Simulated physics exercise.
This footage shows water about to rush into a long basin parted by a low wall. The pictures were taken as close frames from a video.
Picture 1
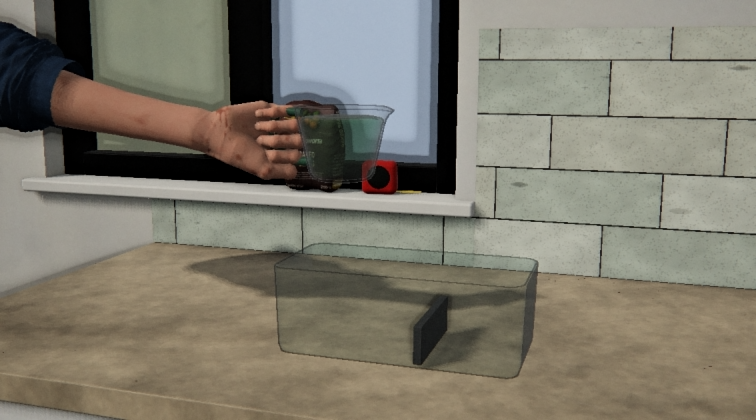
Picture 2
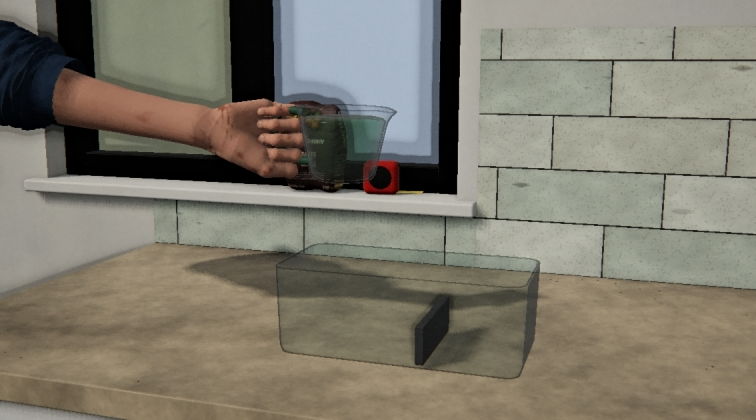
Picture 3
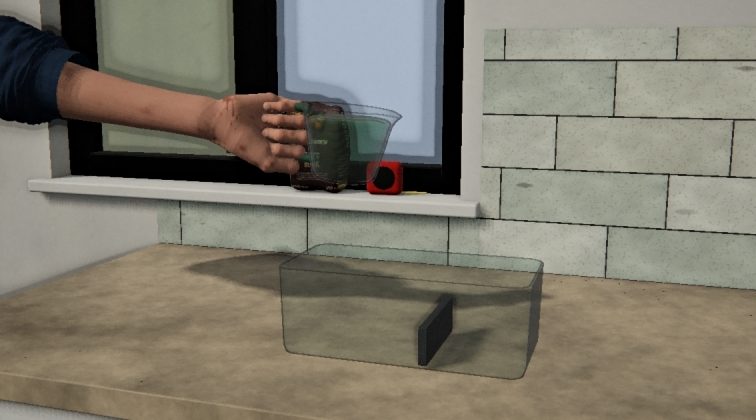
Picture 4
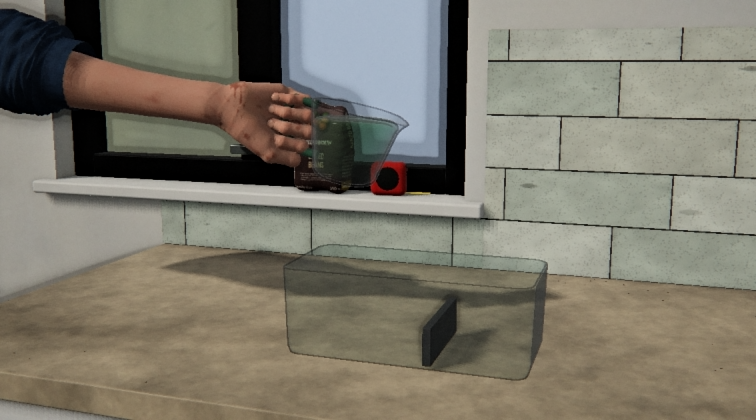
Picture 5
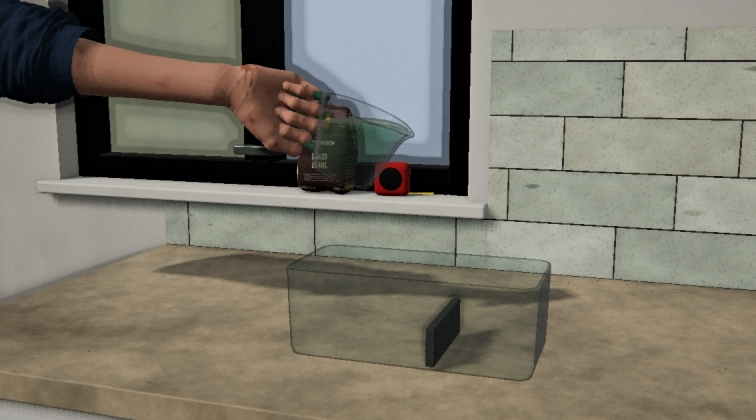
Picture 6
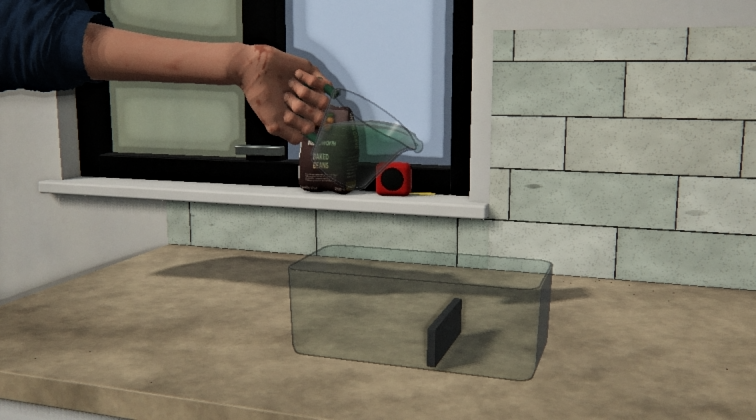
The video shows a hand holding a clear container of greenish liquid above a transparent rectangular basin with a dark low wall inside, then gradually tilting the container to the right as the liquid shifts toward its lowered rim.
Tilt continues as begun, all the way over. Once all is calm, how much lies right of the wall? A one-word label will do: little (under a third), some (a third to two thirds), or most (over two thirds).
Some.
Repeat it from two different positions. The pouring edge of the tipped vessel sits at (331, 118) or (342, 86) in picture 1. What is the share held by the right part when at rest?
Estimate, first then second: 5 per cent and 5 per cent.
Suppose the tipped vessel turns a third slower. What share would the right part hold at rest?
Something like 60 in a hundred.
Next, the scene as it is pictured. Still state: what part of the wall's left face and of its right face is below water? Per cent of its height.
It settles around 20 on the left side and around 30 on the right side.
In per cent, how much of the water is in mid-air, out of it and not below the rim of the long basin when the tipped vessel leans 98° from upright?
Estimate: 35 per cent, roughly.
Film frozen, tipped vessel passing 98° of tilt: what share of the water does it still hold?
Looks like roughly 30 percent is still held.
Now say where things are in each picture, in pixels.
It leans 0°; its right rim is at (393, 110); the water meets the walls at (304, 117) and (384, 119); the long basin's rim runs from (294, 255) to (532, 274); the wall's top is at (432, 312), in the first frame.
It leans 2°; its right rim is at (396, 111); the water meets the walls at (307, 117) and (386, 120), in the second frame.
It leans 6°; its right rim is at (402, 116); the water meets the walls at (312, 116) and (392, 122), in the third frame.
It leans 13°; its right rim is at (408, 125); the water meets the walls at (319, 117) and (400, 125), in the fourth frame.
It leans 23°; its right rim is at (414, 136); the water meets the walls at (324, 121) and (411, 130), in the fifth frame.
It leans 34°; its right rim is at (416, 148); the water meets the walls at (326, 130) and (413, 141); 4 per cent is over the edge, in the sixth frame.
A moment on, the tilt is 98° and 30 per cent is still to pour, 4 is left of the wall and 30 right of it.
Next, the tilt is 113° and 1 per cent is still to pour, 51 is left of the wall and 41 right of it.
Then the tilt is 113° and 0 per cent is still to pour, 56 is left of the wall and 40 right of it.
Later the tilt is 113° and 0 per cent is still to pour, 56 is left of the wall and 41 right of it.
Finally, 56 per cent lies left of the wall, 40 right of it and 3 outside.
